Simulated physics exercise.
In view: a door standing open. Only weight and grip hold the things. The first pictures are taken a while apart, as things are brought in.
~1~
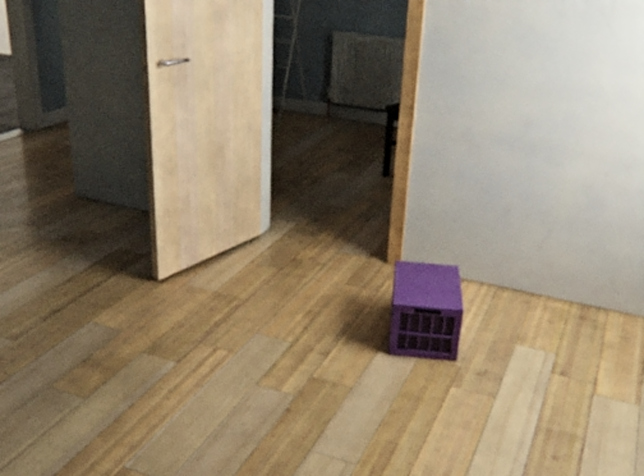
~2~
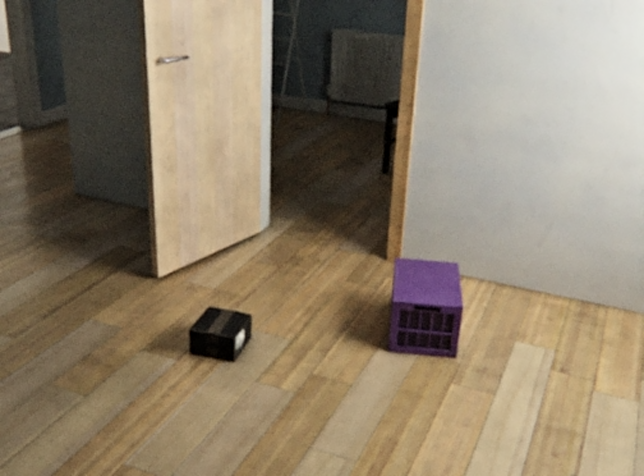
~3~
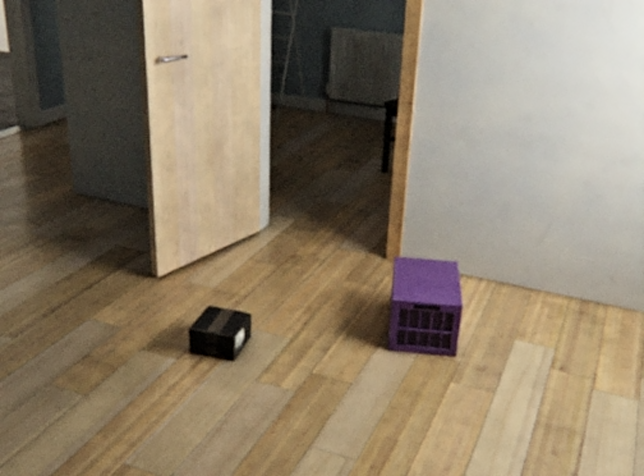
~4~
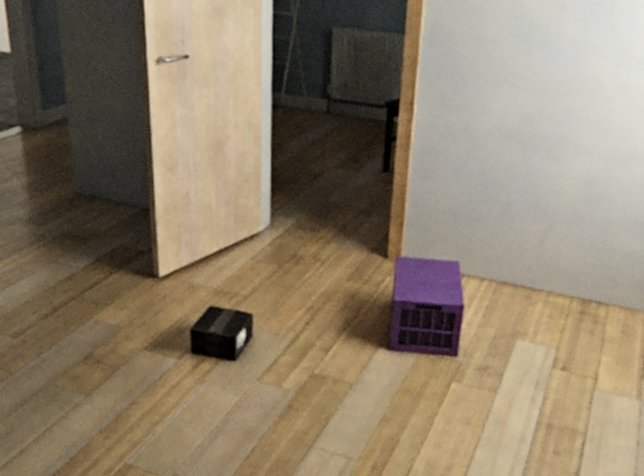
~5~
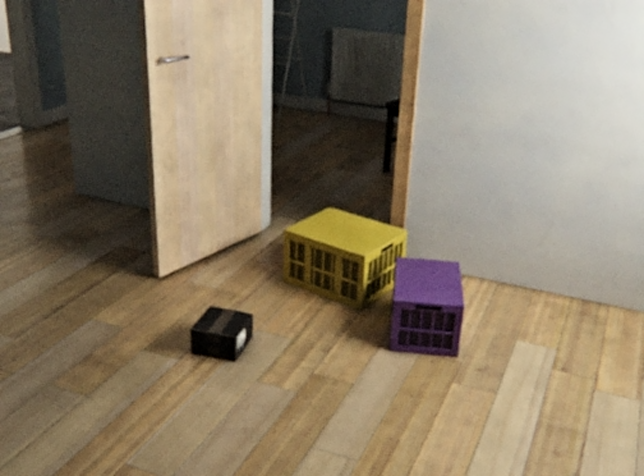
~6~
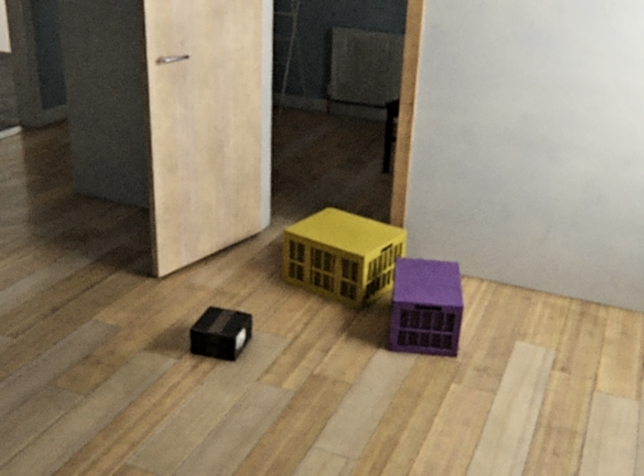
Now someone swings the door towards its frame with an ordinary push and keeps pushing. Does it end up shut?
It is blocked.
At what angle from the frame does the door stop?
Some 30° open.
Then, 0.80 s on from there, door 78° open.
Then, 1.30 s on from there, door 48° open; yellow chest shifted a little near (354, 256).
Then, 1.60 s on from there, door 39° open; yellow chest shifted a little near (372, 255).
In the end, door 30° open; moved from the start, yellow chest; the other 2 unmoved. At the end, from the last picture's camera, yellow chest near (382, 253).
